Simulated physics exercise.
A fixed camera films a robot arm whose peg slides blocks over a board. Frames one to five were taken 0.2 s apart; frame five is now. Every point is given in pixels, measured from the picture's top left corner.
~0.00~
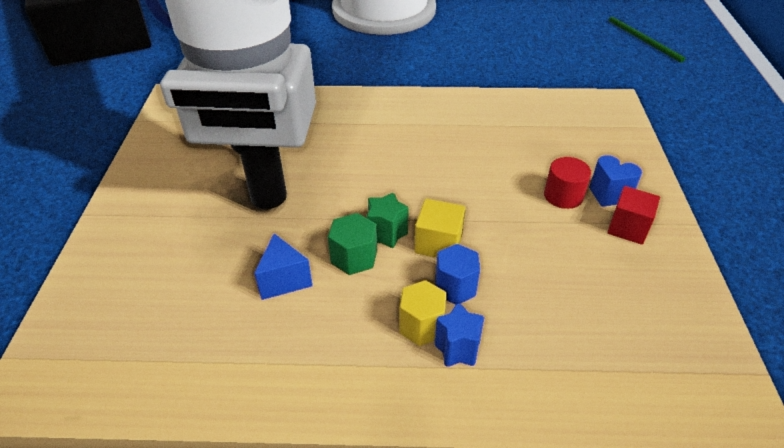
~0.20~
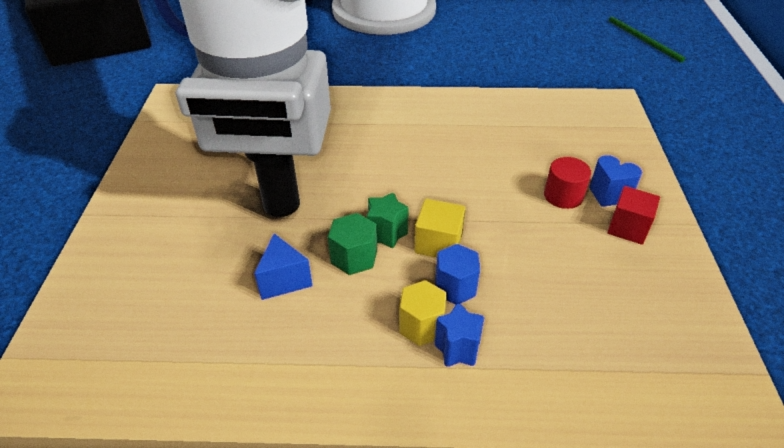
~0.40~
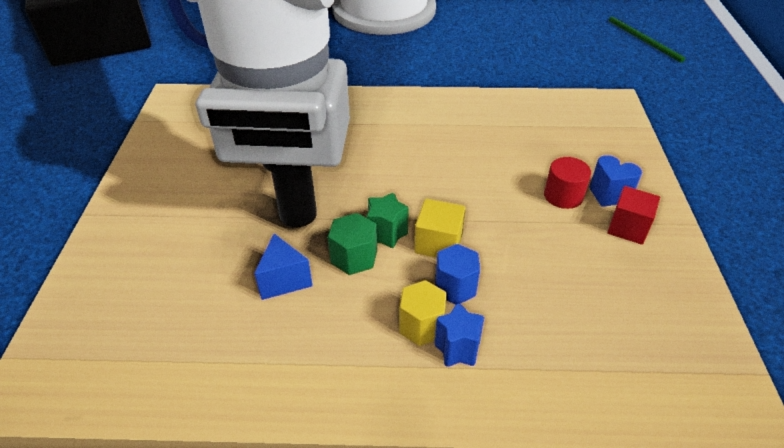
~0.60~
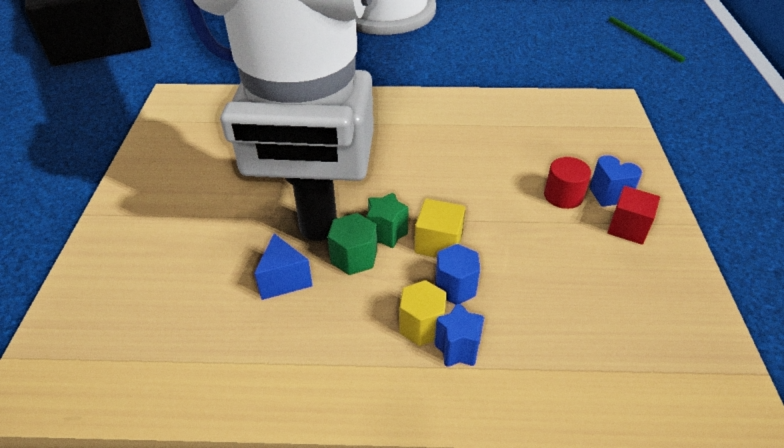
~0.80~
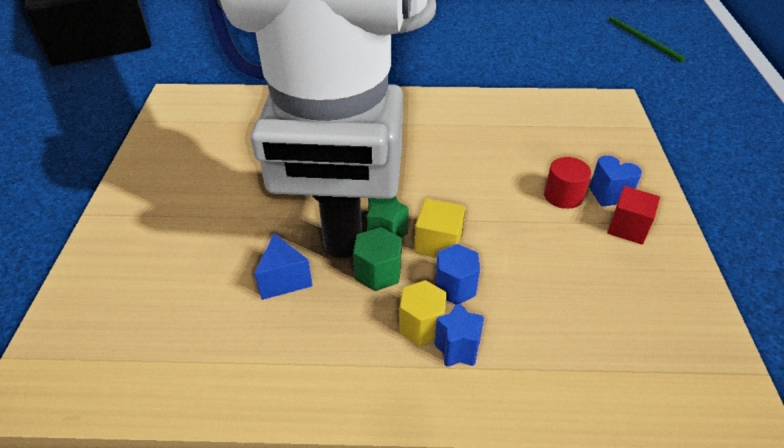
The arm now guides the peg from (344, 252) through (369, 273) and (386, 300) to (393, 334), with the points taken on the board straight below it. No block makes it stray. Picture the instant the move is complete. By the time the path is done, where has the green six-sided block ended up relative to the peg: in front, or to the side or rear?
The green six-sided block is left behind or beside.
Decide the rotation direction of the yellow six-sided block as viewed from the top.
Turns clockwise.
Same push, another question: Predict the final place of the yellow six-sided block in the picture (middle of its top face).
About (444, 327).
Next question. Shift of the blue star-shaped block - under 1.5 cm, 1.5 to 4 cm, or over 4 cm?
Once the path ends, it will sit 1.5 to 4 cm from where it is now.
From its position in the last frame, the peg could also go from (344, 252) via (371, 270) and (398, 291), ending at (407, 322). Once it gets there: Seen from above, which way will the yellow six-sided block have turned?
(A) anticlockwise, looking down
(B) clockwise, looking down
I choose B.
What follows on the original path. One third of the way, peg at (369, 266); green six-sided block at (410, 264), turned 15° anticlockwise.
Two thirds of the way, peg at (386, 294); green six-sided block at (432, 280), turned 50° anticlockwise; yellow six-sided block at (439, 320), turned 20° clockwise; blue six-sided block at (469, 258), turned 20° anticlockwise; blue star-shaped block at (478, 340), turned 20° anticlockwise.
At the end, peg at (393, 326); green six-sided block at (437, 285), turned 70° anticlockwise; yellow six-sided block at (444, 327), turned 20° clockwise; blue six-sided block at (470, 258), turned 20° anticlockwise; blue star-shaped block at (485, 346), turned 25° anticlockwise.
